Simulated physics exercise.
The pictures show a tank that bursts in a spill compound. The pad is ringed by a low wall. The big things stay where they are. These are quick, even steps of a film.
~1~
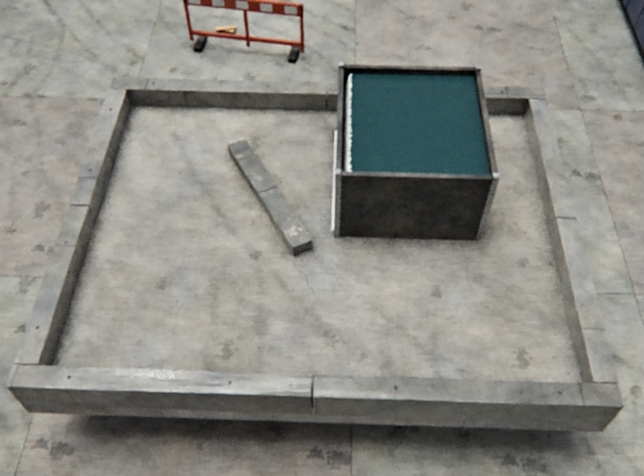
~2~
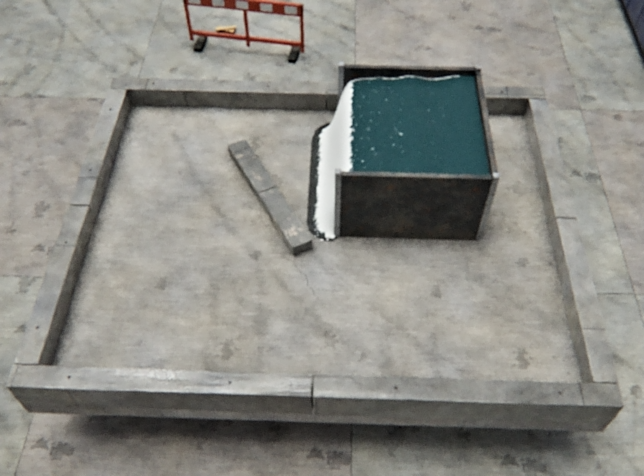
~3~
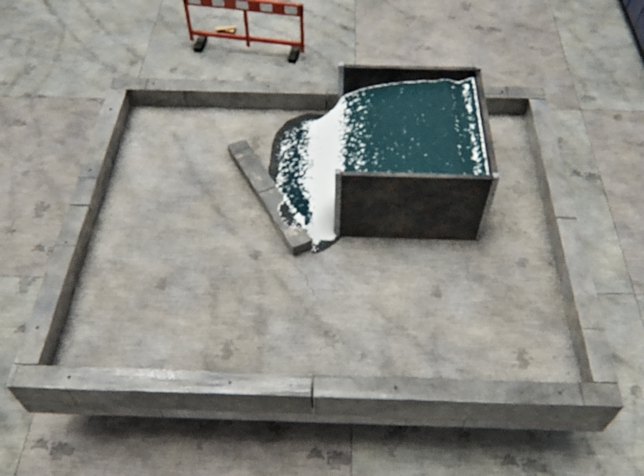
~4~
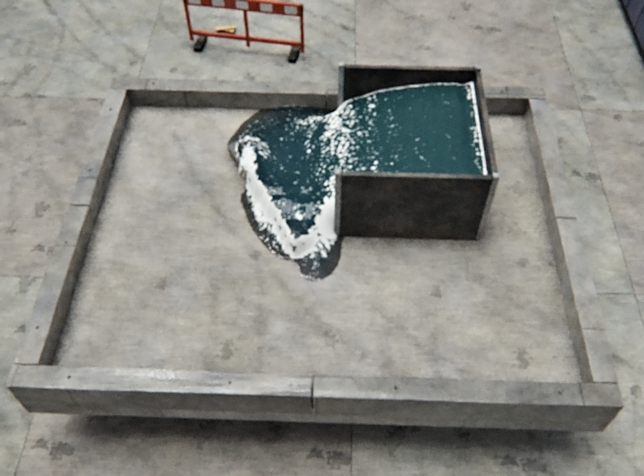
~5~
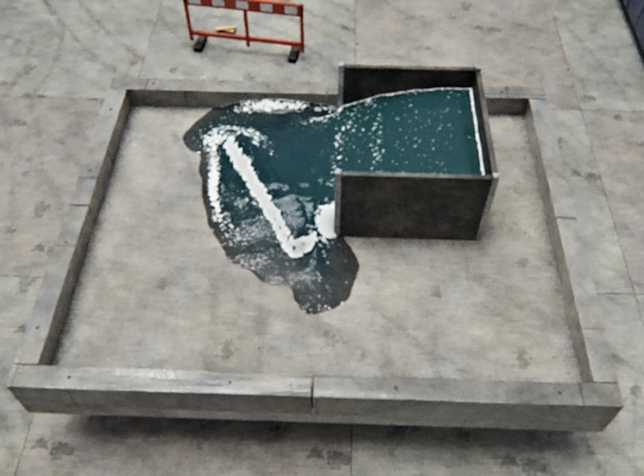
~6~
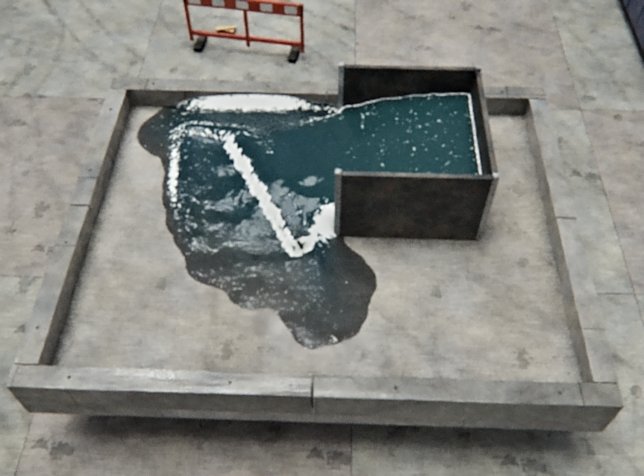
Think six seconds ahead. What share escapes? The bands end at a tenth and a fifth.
Over the wall goes from a tenth to a fifth.
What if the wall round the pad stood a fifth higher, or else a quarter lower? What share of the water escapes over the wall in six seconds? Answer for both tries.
Roughly 8 per cent, then 22 per cent.
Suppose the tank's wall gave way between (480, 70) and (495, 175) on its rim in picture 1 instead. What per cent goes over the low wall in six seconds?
Roughly 38 per cent.
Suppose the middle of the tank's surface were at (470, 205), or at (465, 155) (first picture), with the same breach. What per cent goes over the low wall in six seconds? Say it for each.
About 10 and 8 per cent.
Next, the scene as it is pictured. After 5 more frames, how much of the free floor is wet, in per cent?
Near 65 in a hundred.
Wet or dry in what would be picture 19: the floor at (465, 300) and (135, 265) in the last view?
In that order: Free of water, wet.
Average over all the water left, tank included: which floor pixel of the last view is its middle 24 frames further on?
Roughly at (266, 230).
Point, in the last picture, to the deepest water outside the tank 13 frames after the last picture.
I would point to (128, 118).
A moment on, water covers 45 % of the floor; the low wall has let 0 % over.
Next, water covers 55 % of the floor; the low wall has let 1 % over.
Then, water covers 65 % of the floor; the low wall has let 10 % over.
Later, water covers 70 % of the floor; the low wall has let 12 % over.
In the end, water covers 85 % of the floor; the low wall has let 12 % over.
